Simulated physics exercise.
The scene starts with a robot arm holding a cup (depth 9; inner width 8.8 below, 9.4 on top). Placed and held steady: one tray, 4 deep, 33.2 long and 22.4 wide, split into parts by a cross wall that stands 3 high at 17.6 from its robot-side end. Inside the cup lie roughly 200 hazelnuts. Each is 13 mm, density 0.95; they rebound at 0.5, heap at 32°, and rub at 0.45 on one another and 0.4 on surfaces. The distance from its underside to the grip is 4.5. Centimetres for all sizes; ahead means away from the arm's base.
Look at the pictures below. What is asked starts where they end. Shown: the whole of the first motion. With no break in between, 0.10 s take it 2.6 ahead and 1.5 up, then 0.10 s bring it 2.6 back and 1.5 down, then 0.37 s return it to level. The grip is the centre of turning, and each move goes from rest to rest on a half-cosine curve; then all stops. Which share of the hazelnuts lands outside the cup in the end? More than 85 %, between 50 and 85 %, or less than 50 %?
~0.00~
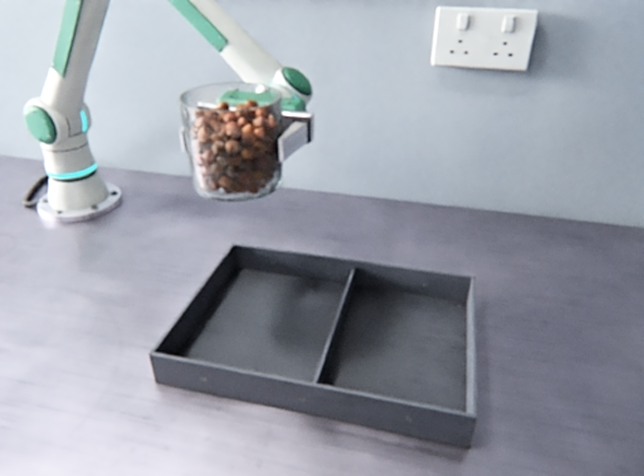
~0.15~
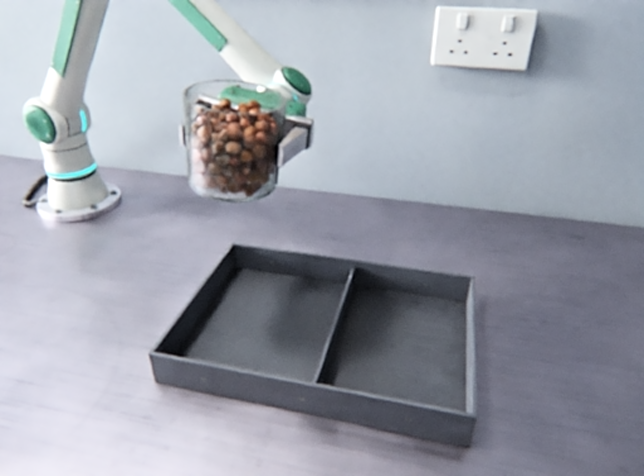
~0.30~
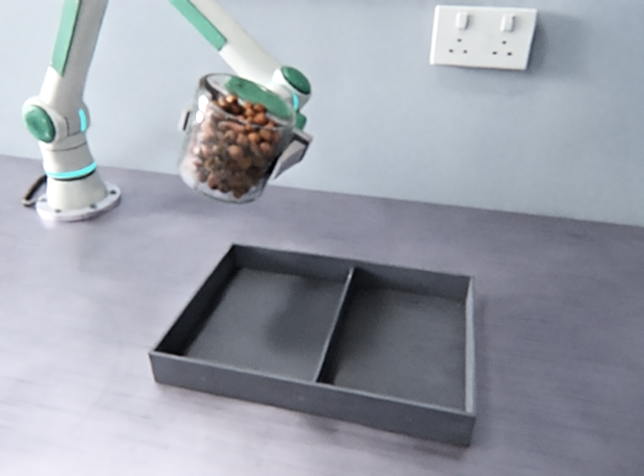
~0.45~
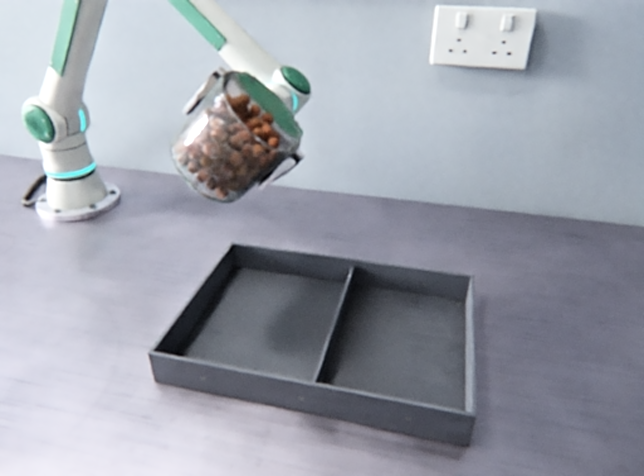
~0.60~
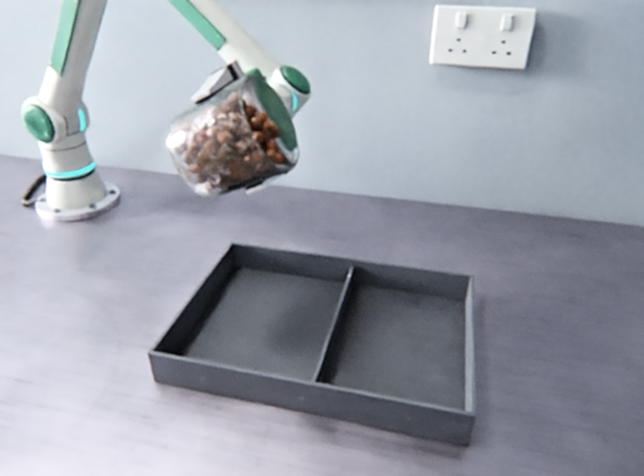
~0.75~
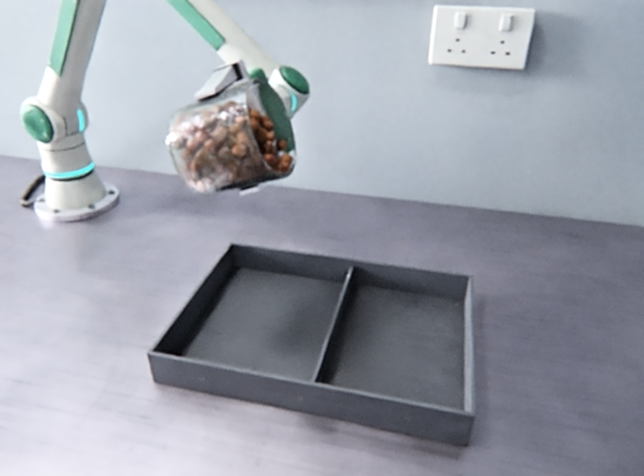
Less than 50 %.
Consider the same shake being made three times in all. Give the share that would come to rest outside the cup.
In that case, some 55 per cent.
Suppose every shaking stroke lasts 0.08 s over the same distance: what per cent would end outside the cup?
About 45 per cent, then.
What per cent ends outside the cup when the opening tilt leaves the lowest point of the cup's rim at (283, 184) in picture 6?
60 %.
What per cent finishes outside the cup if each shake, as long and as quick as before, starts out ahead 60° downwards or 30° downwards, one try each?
First try about 5 %, second try about 15 %.
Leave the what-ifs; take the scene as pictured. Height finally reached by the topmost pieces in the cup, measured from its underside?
Around 7.0 centimetres above the underside.
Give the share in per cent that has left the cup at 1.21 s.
Roughly 30 percent by that moment.
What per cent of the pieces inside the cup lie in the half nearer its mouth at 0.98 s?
Roughly 55 per cent.
By 0.98 s, tilted 68° forward, highest piece 27 above the table; 157 in the cup, 41 in flight or on a rim.
By 1.21 s, tilted 15° forward, highest piece 29 above the table; 142 in the cup, 45 in the far-side part, 8 in the robot-side part, 3 in flight or on a rim.
By 1.52 s, level, highest piece 27 above the table; 141 in the cup, 47 in the far-side part, 9 in the robot-side part, 1 on the table or floor.
By 2.57 s, level, highest piece 27 above the table; 141 in the cup, 47 in the far-side part, 9 in the robot-side part, 1 on the table or floor.
Final count, 141 in the cup, 47 in the far-side part, 9 in the robot-side part, 1 on the table or floor. That is 29 % outside the cup.
